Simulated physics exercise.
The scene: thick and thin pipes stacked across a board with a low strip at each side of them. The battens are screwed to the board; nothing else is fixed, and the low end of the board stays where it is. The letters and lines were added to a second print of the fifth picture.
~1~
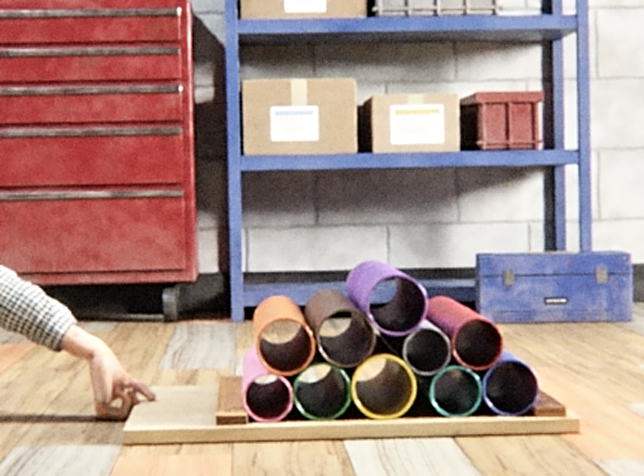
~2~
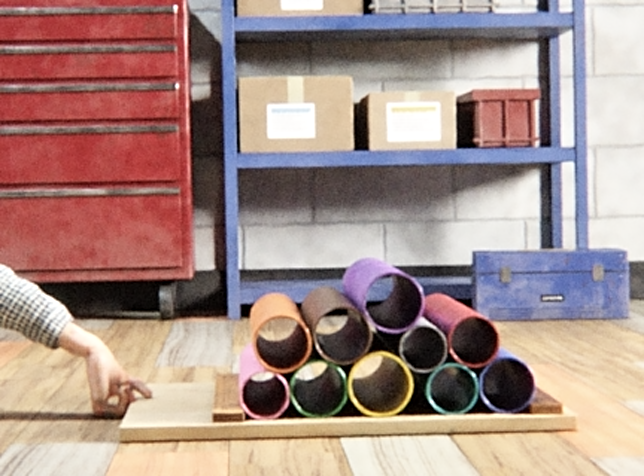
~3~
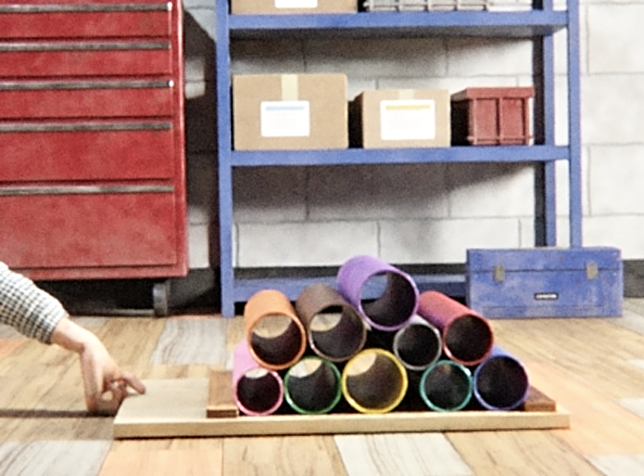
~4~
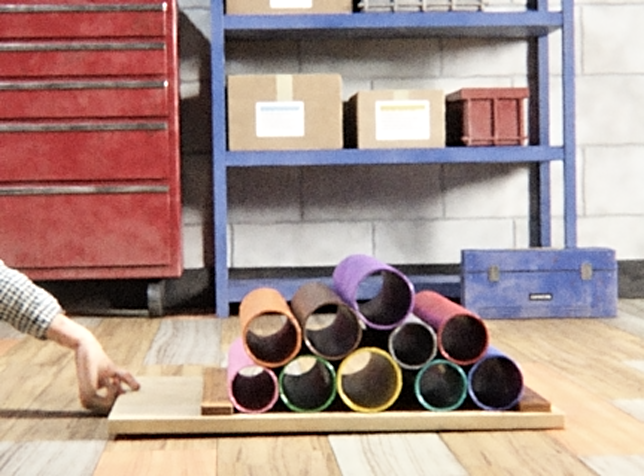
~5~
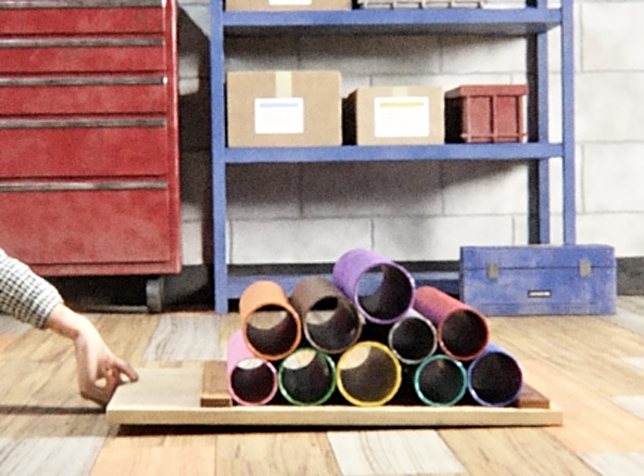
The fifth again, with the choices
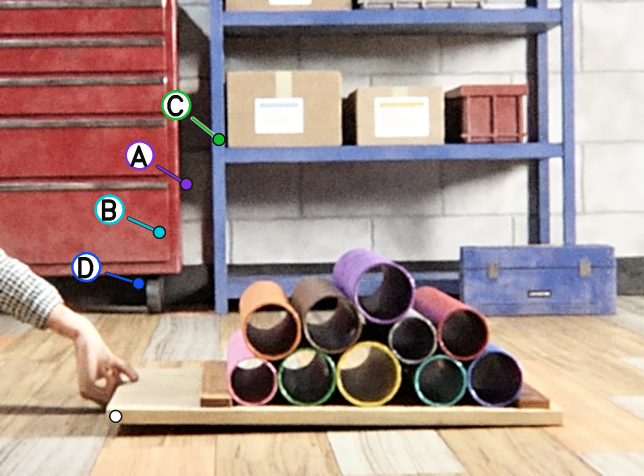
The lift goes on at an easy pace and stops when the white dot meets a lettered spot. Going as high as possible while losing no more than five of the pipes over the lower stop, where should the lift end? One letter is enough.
Raise it to D.
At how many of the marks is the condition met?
One of them.
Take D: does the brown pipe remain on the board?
The brown pipe: Yes.
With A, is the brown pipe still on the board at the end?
The brown pipe: No.
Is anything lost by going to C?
Yes, at C.
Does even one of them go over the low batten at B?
Yes, at B.
On the marked copy, A at (186, 184); B at (160, 232); C at (219, 140); D at (139, 284); the white dot at (116, 416).
Taking D. A third of the way, board at 18°.
Two thirds of the way, board at 19°.
When it is over, board at 19°, three over the low batten (red, grey, purple).
As for the rest, A ten over the low batten; B nine over the low batten; C ten over the low batten.
